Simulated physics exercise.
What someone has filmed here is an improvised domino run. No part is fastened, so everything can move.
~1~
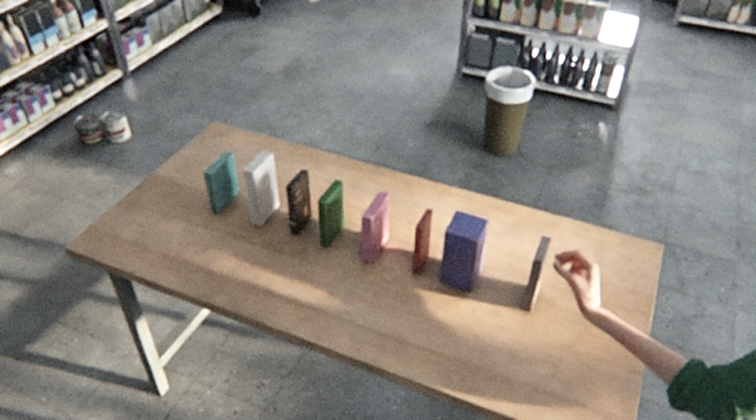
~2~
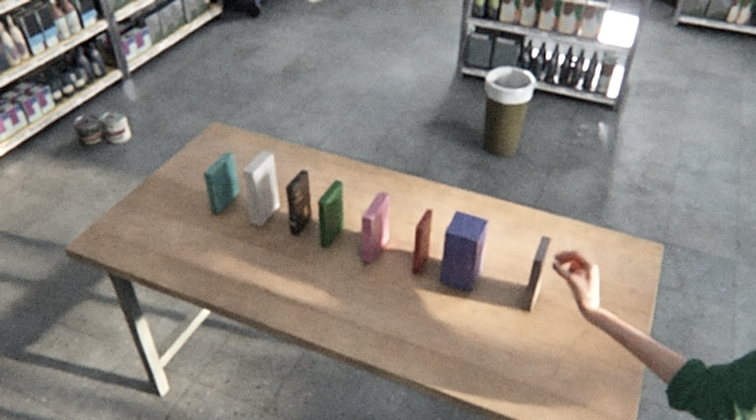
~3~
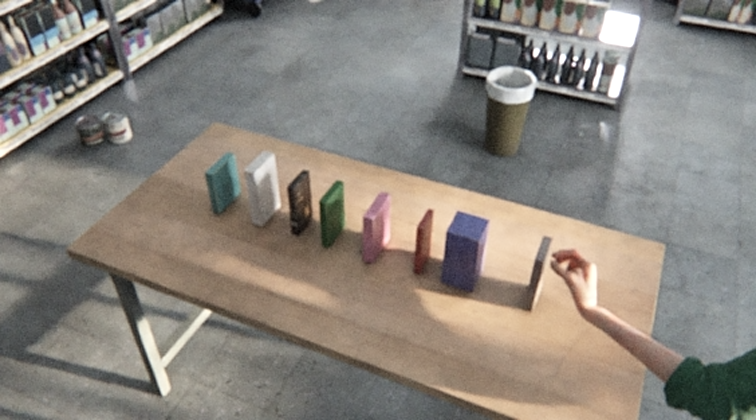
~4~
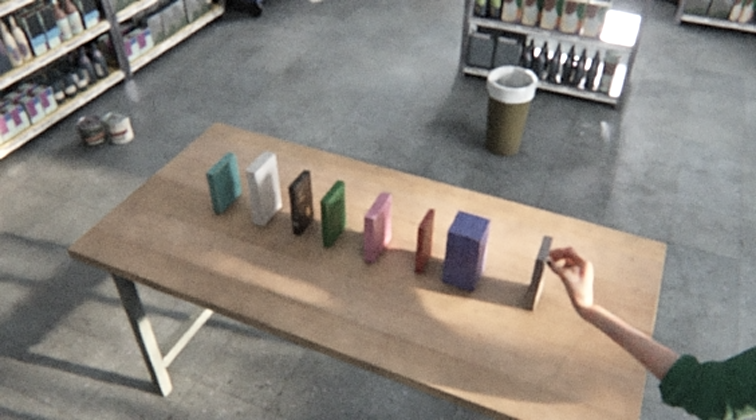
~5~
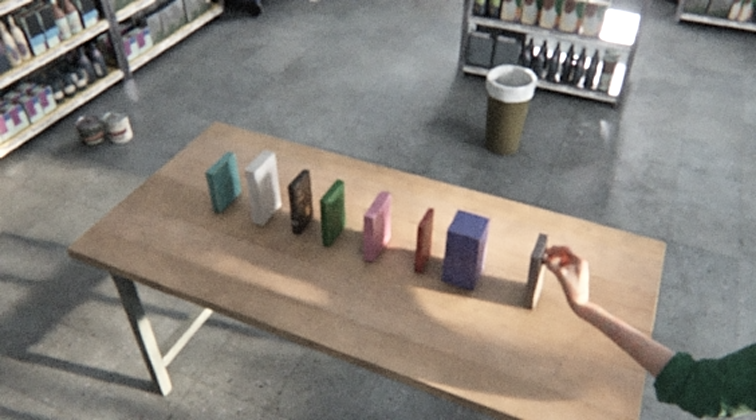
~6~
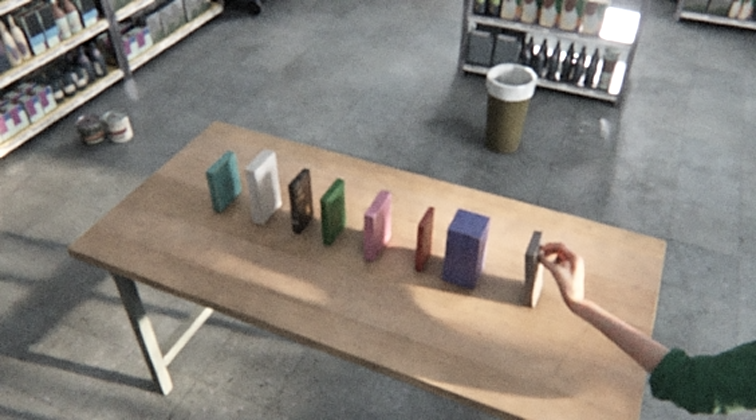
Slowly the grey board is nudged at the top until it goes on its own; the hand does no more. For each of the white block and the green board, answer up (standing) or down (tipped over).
White block - up, green board - up.
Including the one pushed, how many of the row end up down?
1.
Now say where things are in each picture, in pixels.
The first picture shows white block (262, 189); green board (332, 214).
The second picture shows red board (423, 242); blue block (464, 252).
The third picture shows pink board (377, 228); black packet (301, 203).
The fourth picture shows red board (425, 242); blue block (466, 251).
The fifth picture shows grey board 4° over; pink board (377, 227); black packet (301, 203).
The sixth picture shows grey board 8° over; white block (264, 188); green board (334, 212).
Then, 0.20 s later than the last frame, grey board 24° over.
Then, 0.40 s later than the last frame, grey board 62° over.
Then, 0.50 s later than the last frame, grey board 88° over.
Then, 0.80 s later than the last frame, grey board 89° over.
When it is over, all 6 as before. End places, in pixels of the last picture, white block near (264, 188), green board near (334, 212).
